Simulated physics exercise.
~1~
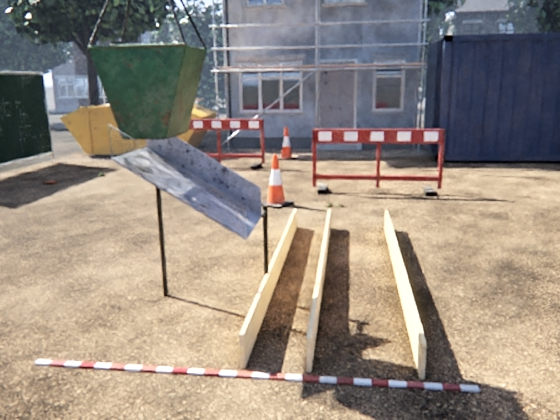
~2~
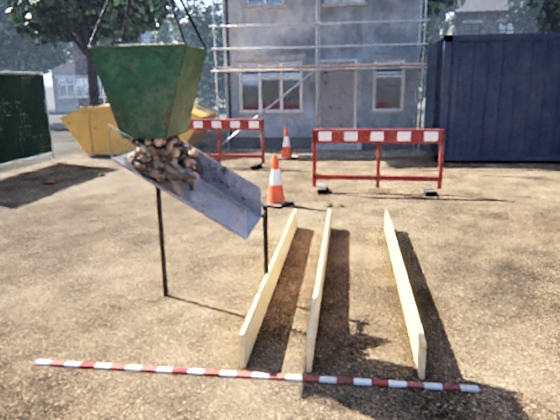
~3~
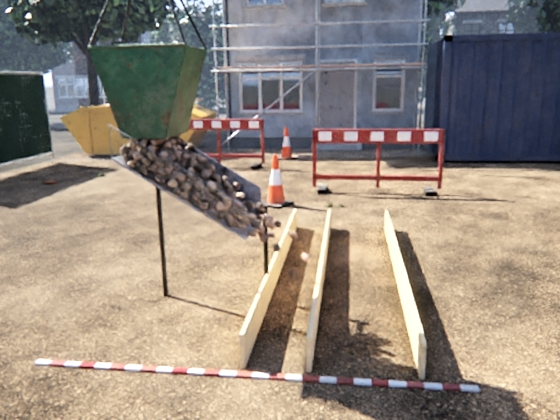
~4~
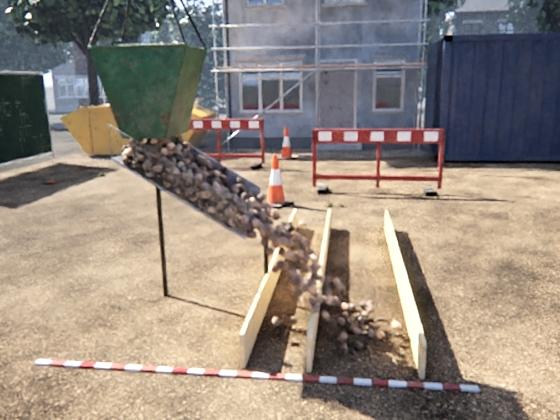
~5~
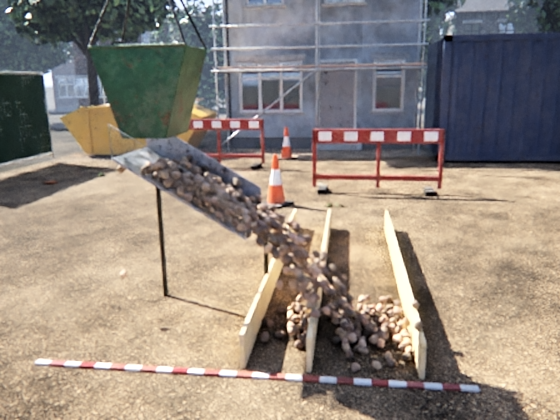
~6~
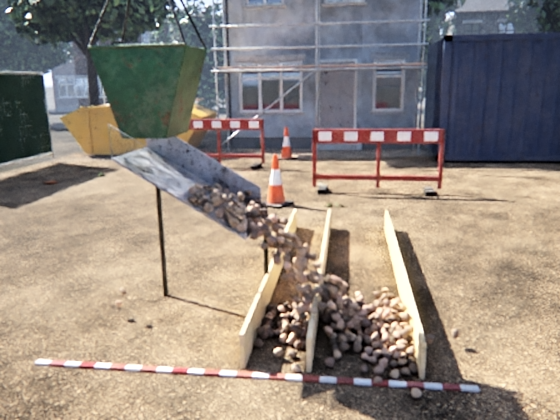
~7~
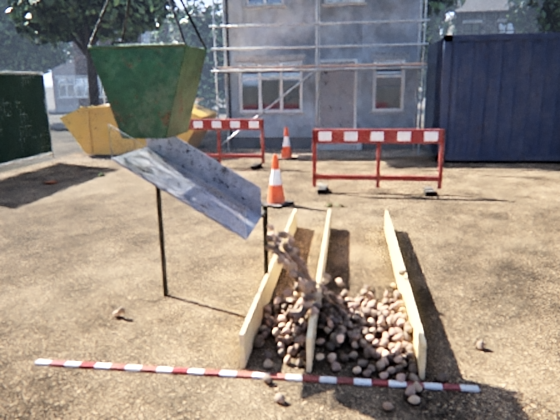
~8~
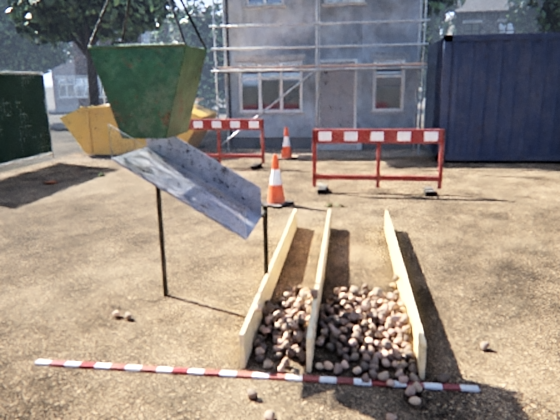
On a building site with a scaffolded house behind, a green skip hangs above a sloping steel chute, facing three wooden boards set on the sandy ground. Rounded brown stones begin to drop from the bottom of the skip and pile onto the chute. They slide down to the right and spill off its lower edge, tumbling over the boards into both bays. The skip empties, then the chute clears as the last stones fall. The stones finally lie heaped between the boards, more in the right bay than the left, with a few scattered outside.
